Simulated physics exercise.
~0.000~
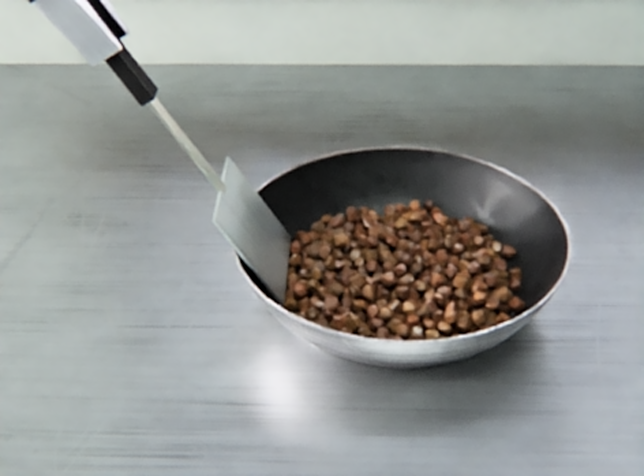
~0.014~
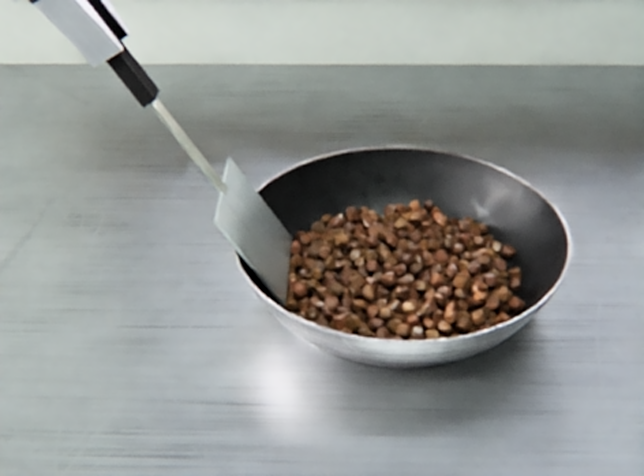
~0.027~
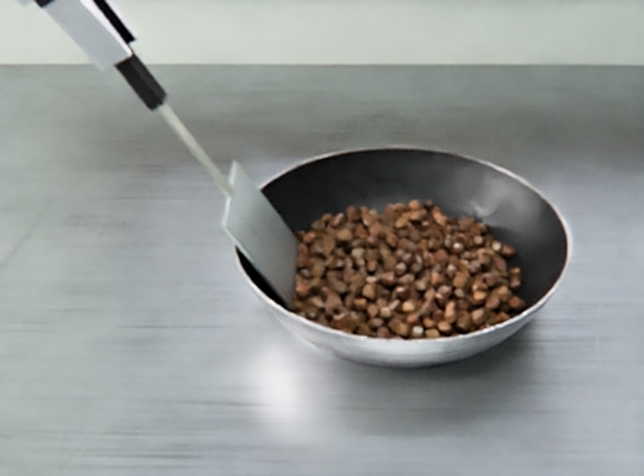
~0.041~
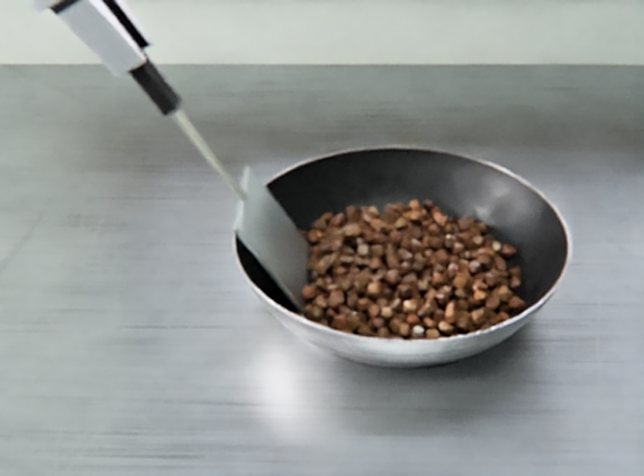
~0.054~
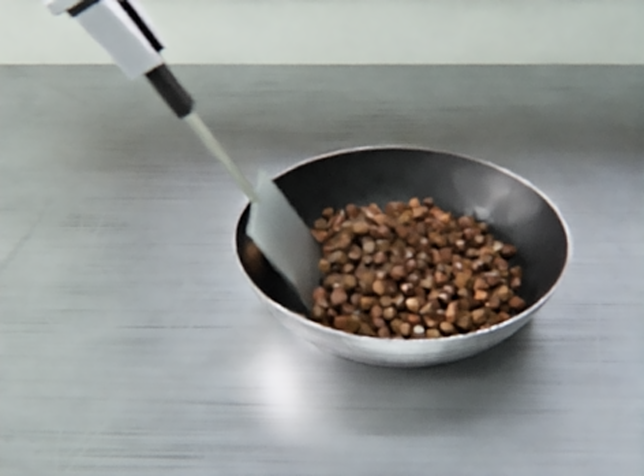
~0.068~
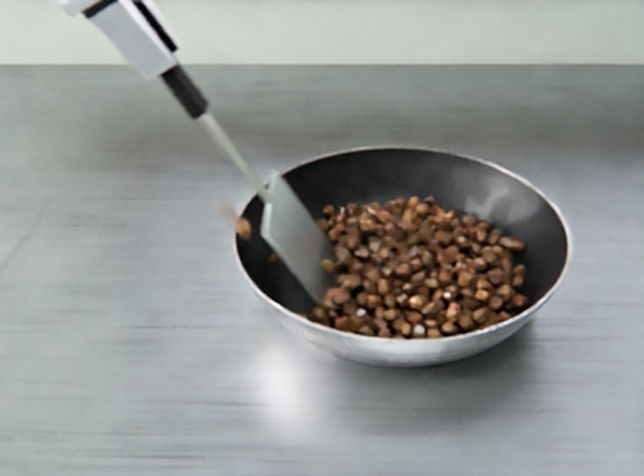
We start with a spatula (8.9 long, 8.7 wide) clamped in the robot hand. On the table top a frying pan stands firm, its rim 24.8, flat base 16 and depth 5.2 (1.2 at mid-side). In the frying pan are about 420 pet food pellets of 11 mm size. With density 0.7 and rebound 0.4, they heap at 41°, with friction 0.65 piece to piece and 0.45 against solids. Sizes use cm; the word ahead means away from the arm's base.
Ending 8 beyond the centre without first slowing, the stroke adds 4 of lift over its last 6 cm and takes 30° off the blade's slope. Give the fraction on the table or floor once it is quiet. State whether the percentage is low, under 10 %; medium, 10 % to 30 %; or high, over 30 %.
The percentage is medium.
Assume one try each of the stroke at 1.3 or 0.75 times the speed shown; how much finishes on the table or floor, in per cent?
The two tries give about 25 and 5 in a hundred.
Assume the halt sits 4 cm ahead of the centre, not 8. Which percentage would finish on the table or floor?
About 0 %.
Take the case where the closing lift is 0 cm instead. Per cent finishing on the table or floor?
Close to 5 in a hundred.
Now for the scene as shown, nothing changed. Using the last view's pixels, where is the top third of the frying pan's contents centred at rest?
The middle lies somewhere around (515, 259).
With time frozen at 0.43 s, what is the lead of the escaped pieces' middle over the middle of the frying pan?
I'd say some 16 centimetres.
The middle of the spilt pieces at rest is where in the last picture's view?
In the last view, it's around (635, 303).
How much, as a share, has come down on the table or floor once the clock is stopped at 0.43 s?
Fraction noted: Close to 10 per cent.
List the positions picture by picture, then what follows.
The first picture shows spatula top edge at (221, 187), sloping 59°; upper third of the load around (410, 270), from x 290 to 515, top at y 205; 417 in the frying pan.
The second picture shows spatula top edge at (222, 188), sloping 59°; upper third of the load around (410, 270), from x 290 to 515, top at y 205.
The third picture shows spatula top edge at (229, 192), sloping 59°; upper third of the load around (405, 268), from x 290 to 515, top at y 205.
The fourth picture shows spatula top edge at (242, 196), sloping 59°; upper third of the load around (403, 268), from x 285 to 515, top at y 205.
The fifth picture shows spatula top edge at (255, 199), sloping 59°; upper third of the load around (400, 265), from x 255 to 515, top at y 205.
The sixth picture shows spatula top edge at (269, 199), sloping 59°; upper third of the load around (408, 261), from x 230 to 520, top at y 200; 417 in the frying pan.
After 0.13 s, sloping 59°, highest piece 23 above the table; 415 in the frying pan, 2 on the blade or in flight.
After 0.20 s, sloping 48°, highest piece 34 above the table; 414 in the frying pan, 3 on the blade or in flight.
After 0.43 s, sloping 29°, highest piece 40 above the table; 354 in the frying pan, 48 on the table or floor, 15 on the blade or in flight.
After 1.48 s, sloping 29°, highest piece 6 above the table; 352 in the frying pan, 65 on the table or floor.
At rest, 352 in the frying pan, 65 on the table or floor. That is 16 % on the table or floor.
